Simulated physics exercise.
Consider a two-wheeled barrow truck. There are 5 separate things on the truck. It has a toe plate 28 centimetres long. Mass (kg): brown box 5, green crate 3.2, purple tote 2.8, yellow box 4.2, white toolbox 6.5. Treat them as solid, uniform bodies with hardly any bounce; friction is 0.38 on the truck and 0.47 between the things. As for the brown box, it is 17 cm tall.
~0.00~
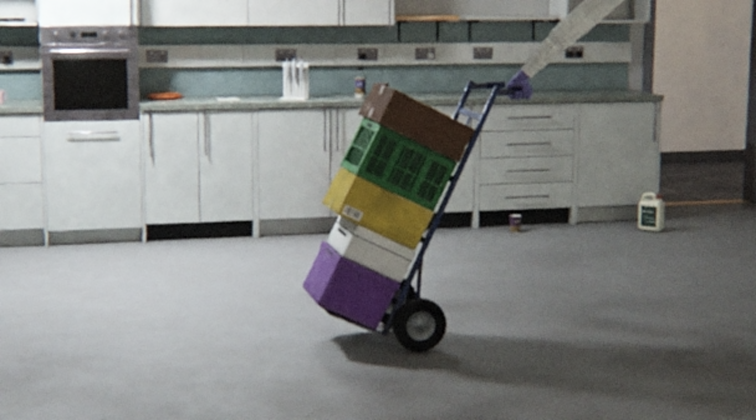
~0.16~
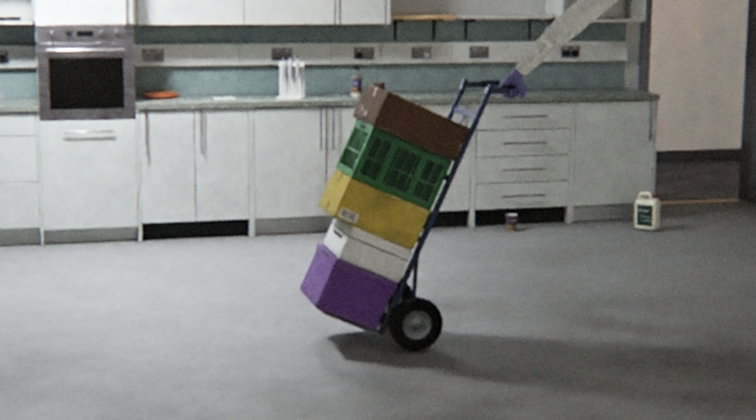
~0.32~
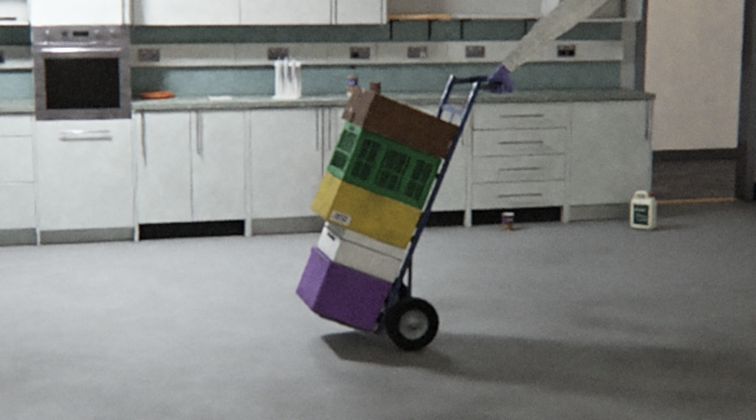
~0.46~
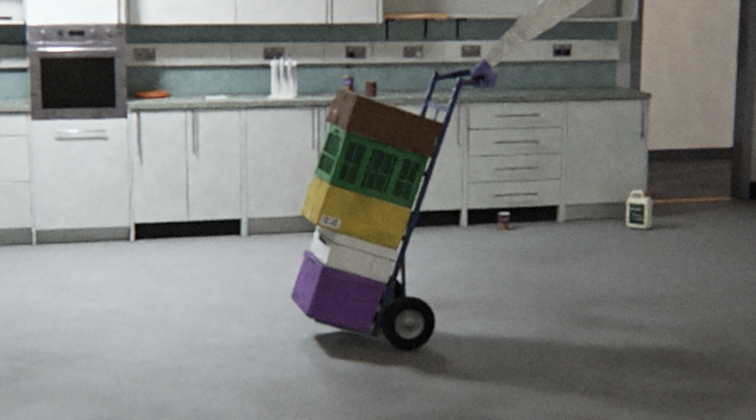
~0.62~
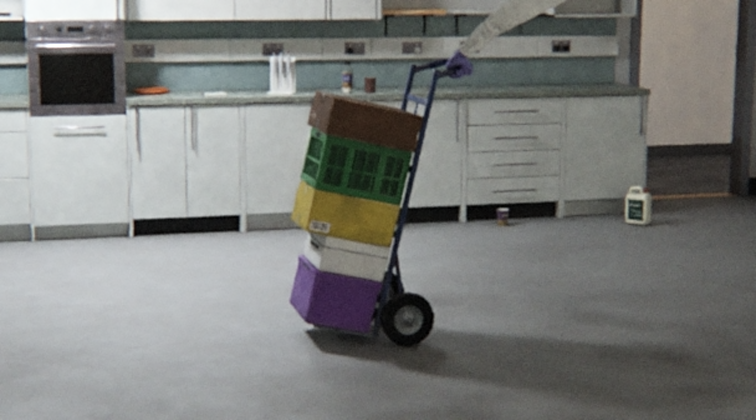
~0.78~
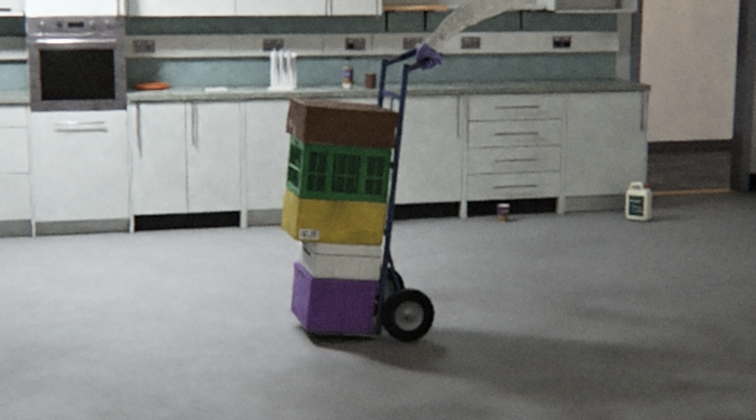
At first, a blue hand truck stacked with brown, green, yellow, white and purple containers leans back to the right in a kitchen, its handle held by a purple-gloved hand. The arm then pushes the handle leftward, swinging the truck and its stack nearly upright while the wheels barely move.
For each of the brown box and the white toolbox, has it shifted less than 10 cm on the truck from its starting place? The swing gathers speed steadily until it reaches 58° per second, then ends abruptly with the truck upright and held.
Brown box - shifted farther; white toolbox - shifted farther.
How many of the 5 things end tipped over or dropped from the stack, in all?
It comes to 5.
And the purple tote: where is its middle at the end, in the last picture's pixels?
It settles somewhere near (273, 302).
After 1.88 s, truck upright; brown box and green crate now dropped from the stack; white toolbox tipped 37° from how it sat near (288, 258); yellow box tipped 37° from how it sat.
After 2.28 s, truck upright; yellow box and white toolbox now dropped from the stack; purple tote on its side.
At rest (3.4 s), dropped from the stack, brown box, green crate, yellow box and white toolbox; tipped over on the truck, purple tote. In the last view, white toolbox near (204, 303).
